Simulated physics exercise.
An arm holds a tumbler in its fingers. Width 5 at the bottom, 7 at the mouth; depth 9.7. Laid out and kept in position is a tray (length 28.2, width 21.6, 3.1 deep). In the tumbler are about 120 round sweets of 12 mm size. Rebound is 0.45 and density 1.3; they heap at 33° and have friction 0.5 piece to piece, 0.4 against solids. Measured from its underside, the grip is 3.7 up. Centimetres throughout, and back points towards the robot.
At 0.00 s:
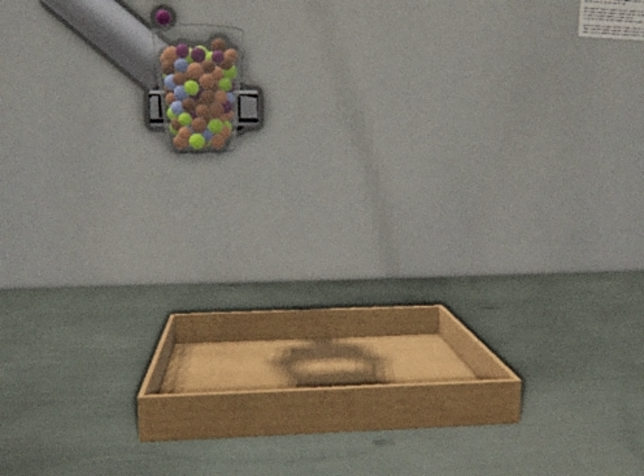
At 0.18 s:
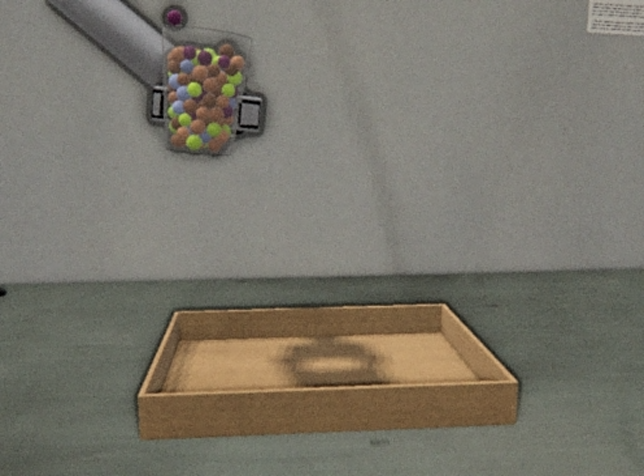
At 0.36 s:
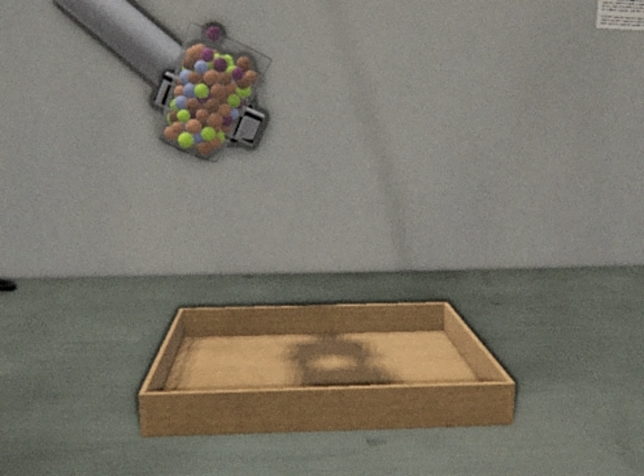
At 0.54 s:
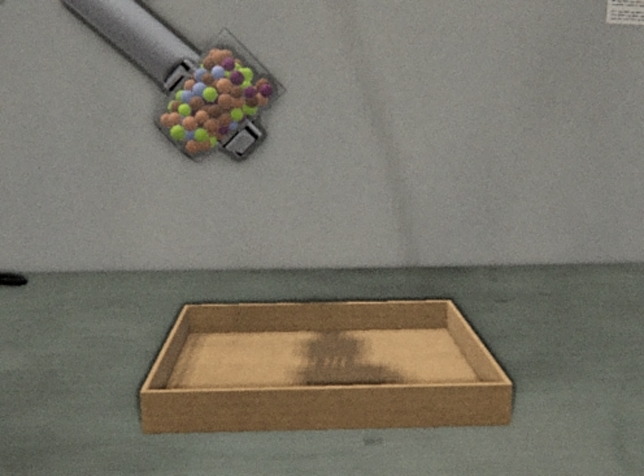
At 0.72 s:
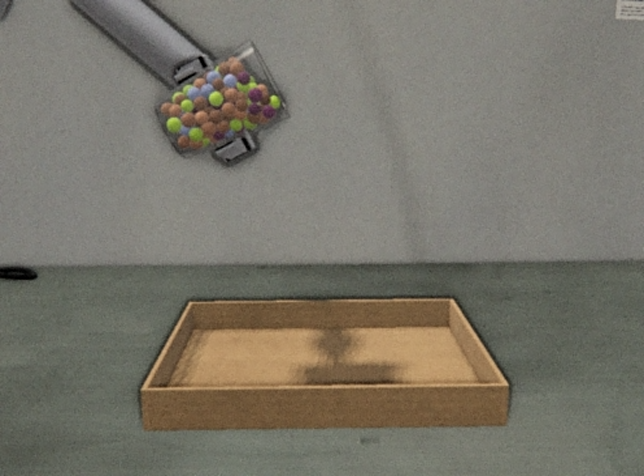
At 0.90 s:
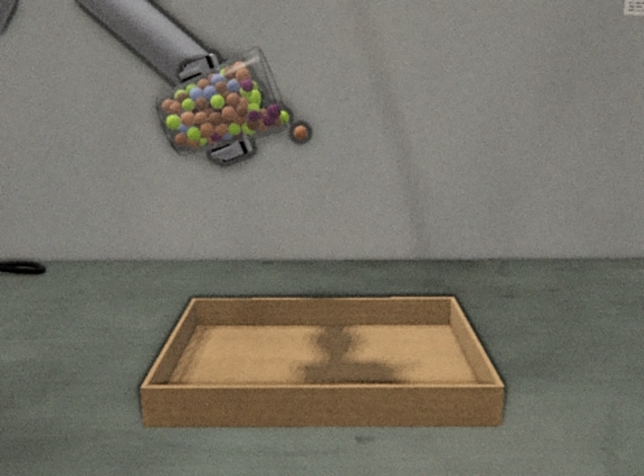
A robotic arm tilts a clear tumbler of colourful sweets rightward, and one sweet leaves it.
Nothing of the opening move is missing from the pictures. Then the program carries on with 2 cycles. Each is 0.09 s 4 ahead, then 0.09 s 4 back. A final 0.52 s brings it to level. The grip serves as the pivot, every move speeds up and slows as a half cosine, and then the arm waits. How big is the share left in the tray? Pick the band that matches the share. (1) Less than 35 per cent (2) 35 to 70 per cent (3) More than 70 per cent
2.
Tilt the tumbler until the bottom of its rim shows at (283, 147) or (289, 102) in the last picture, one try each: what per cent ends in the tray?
85 % and 25 %.
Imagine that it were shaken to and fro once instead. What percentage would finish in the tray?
45 %.
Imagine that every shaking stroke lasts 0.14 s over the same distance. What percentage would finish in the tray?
About 35 per cent, then.
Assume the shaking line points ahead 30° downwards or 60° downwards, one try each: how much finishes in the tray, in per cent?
I'd say close to 35 percent for the first and close to 15 percent for the second.
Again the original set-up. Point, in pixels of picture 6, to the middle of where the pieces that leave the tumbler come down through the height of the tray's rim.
Near (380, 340).
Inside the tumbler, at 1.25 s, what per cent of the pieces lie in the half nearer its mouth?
Roughly 80 per cent.
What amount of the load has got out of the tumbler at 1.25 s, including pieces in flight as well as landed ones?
So far around 55 % is out.
By 1.25 s, tilted 70° forward, highest piece 26 above the table; 58 in the tumbler, 44 in the tray, 4 on the table or floor, 19 in flight or on a rim.
By 1.60 s, tilted 18° forward, highest piece 28 above the table; 67 in the tray, 47 in the tumbler, 11 on the table or floor.
By 1.98 s, level, highest piece 26 above the table; 67 in the tray, 47 in the tumbler, 11 on the table or floor.
By 3.03 s, level, highest piece 26 above the table; 67 in the tray, 47 in the tumbler, 11 on the table or floor.
Final count, 67 in the tray, 47 in the tumbler, 11 on the table or floor. That is 54 % in the tray.
